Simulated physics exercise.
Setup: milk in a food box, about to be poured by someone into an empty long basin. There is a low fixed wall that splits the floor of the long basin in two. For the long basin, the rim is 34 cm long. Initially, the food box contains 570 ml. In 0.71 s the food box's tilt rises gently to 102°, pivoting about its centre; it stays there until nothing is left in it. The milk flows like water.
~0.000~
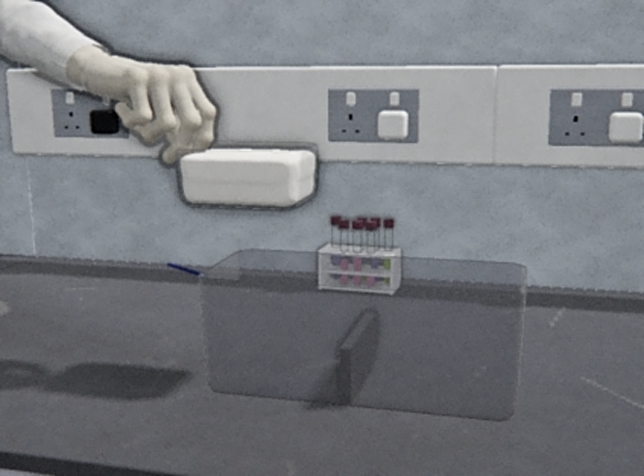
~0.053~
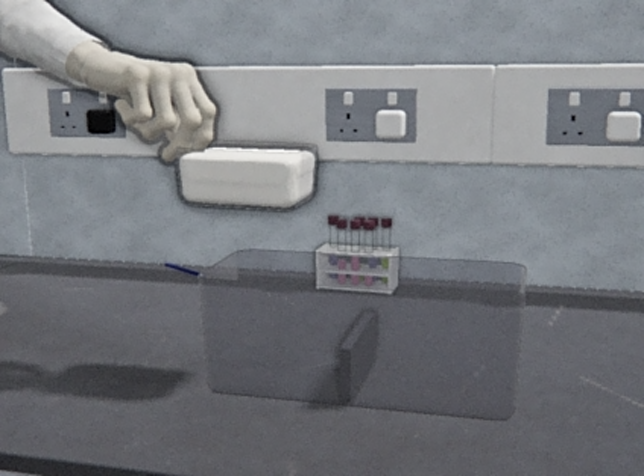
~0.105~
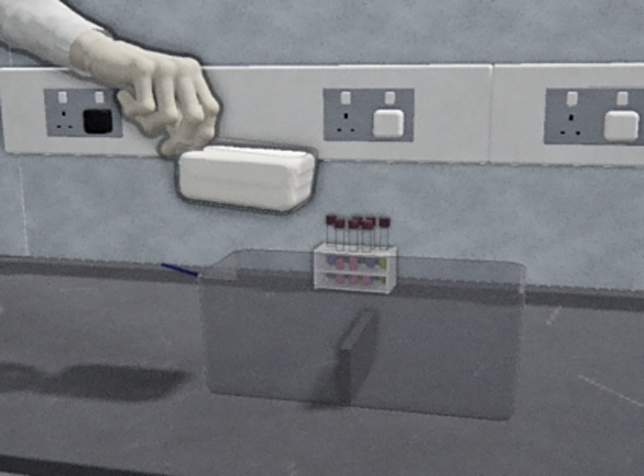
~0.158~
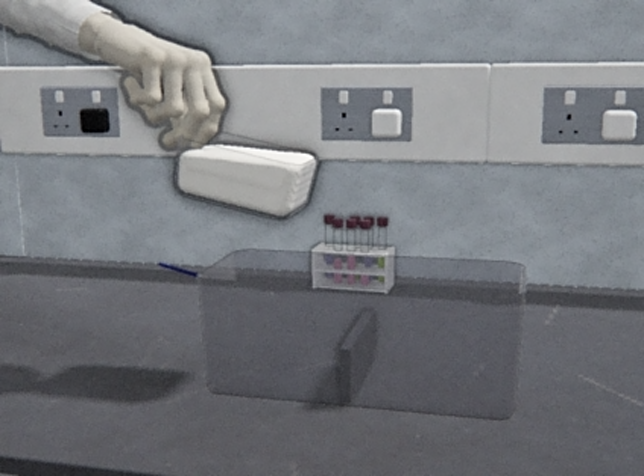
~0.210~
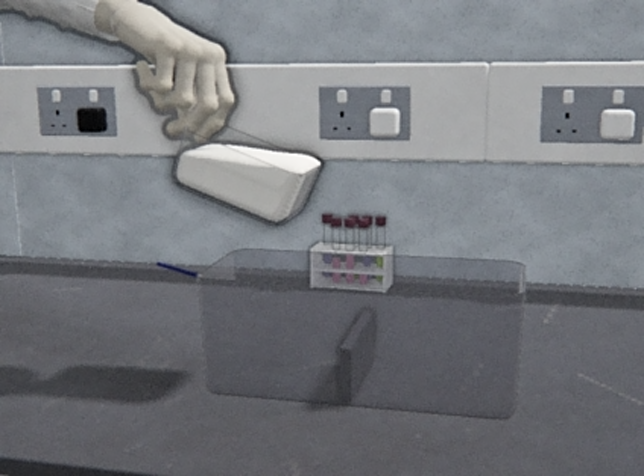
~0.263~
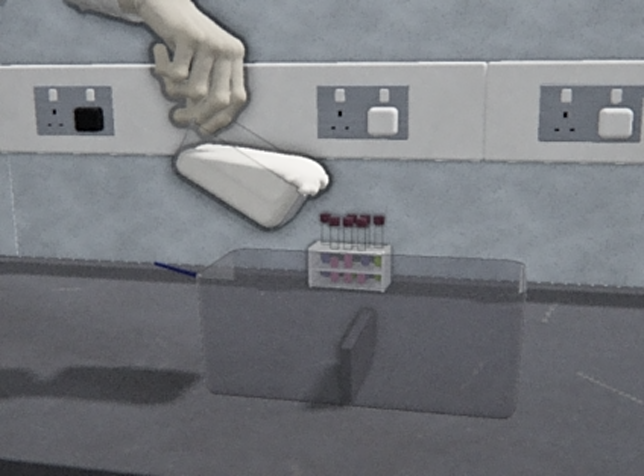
A gloved hand gradually tilts a white food box down to the right above a bench.
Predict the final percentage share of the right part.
Right part: About 51 %.
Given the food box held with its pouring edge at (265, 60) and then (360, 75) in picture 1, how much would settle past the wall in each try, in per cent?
The first try gives around 15 percent, the second around 85 percent.
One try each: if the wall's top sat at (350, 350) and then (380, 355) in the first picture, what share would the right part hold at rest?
First try about 65 %, second try about 25 %.
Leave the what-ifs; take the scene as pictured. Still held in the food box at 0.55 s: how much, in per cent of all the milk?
Remaining: Near 14 % of the total.
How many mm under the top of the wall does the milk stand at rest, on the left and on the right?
For the left, around 46 mm; for the right, around 46 mm.
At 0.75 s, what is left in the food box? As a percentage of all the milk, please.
Around 3 percent of it.
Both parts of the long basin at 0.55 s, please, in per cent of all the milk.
Around 20 on the left side and 38 on the right side.
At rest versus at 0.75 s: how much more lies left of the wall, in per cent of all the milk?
5 %.
After 0.55 s the tilt is 89° and 14 per cent is still to pour, 21 is left of the wall and 38 right of it.
After 0.75 s the tilt is 102° and 3 per cent is still to pour, 43 is left of the wall and 51 right of it.
After 0.97 s the tilt is 102° and 0 per cent is still to pour, 48 is left of the wall and 51 right of it.
After 1.21 s the tilt is 102° and 0 per cent is still to pour, 48 is left of the wall and 51 right of it.
In the end 48 per cent lies left of the wall, 51 right of it and 1 outside.
